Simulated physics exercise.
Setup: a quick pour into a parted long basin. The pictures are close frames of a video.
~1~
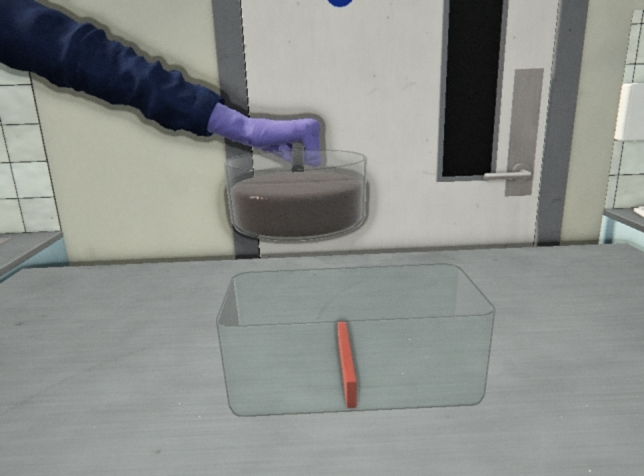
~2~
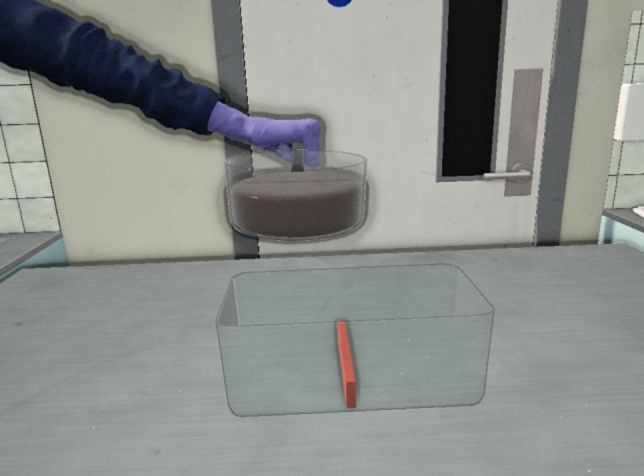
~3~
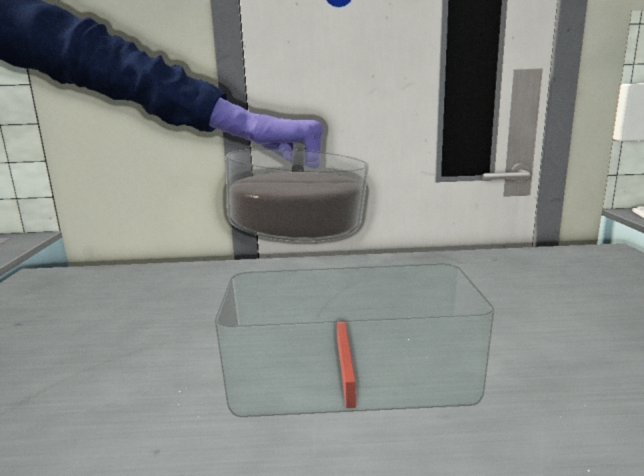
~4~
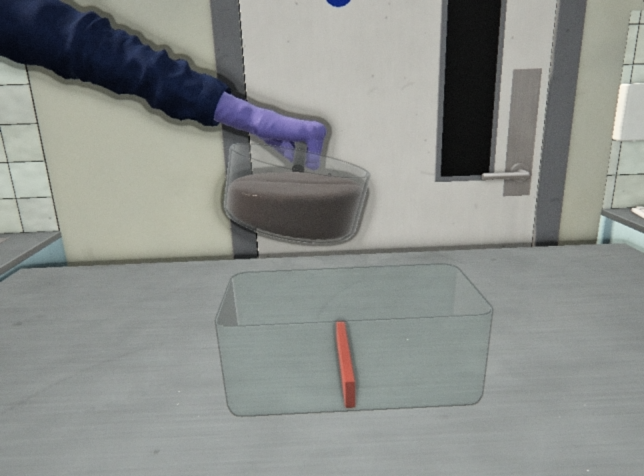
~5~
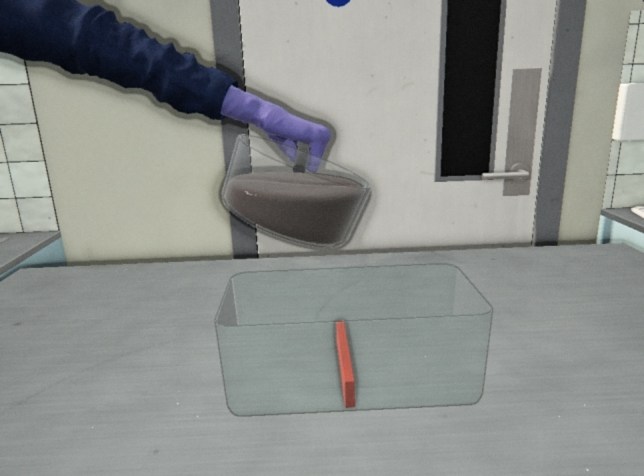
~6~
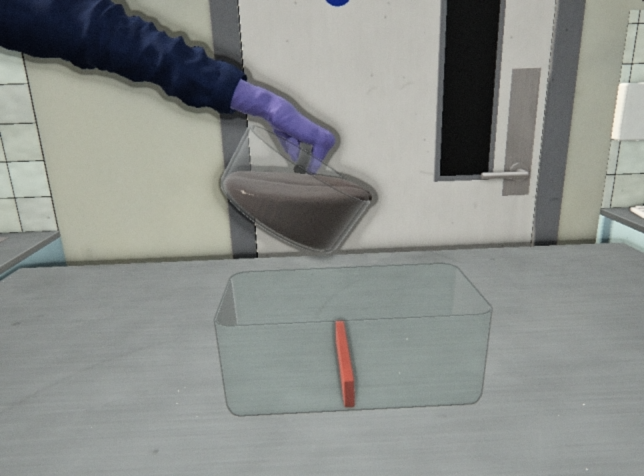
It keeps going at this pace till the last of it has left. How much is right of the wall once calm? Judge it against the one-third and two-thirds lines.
It ends up above the two-thirds line.
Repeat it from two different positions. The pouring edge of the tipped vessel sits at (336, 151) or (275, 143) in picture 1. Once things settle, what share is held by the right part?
Result, first then second: About 65 % and about 20 %.
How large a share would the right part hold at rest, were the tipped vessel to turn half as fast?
Around 90 in a hundred.
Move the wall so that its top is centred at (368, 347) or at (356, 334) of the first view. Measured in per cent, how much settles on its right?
Roughly 60 % and then 80 %.
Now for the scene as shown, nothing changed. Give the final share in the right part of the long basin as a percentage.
That works out near 80 in every hundred.
A moment on, the tilt is 99° and 22 per cent is still to pour, 0 is left of the wall and 39 right of it.
Next, the tilt is 110° and 4 per cent is still to pour, 11 is left of the wall and 73 right of it.
Then the tilt is 110° and 0 per cent is still to pour, 13 is left of the wall and 84 right of it.
Later the tilt is 110° and 0 per cent is still to pour, 15 is left of the wall and 82 right of it.
Finally, 16 per cent lies left of the wall, 82 right of it and 2 outside.
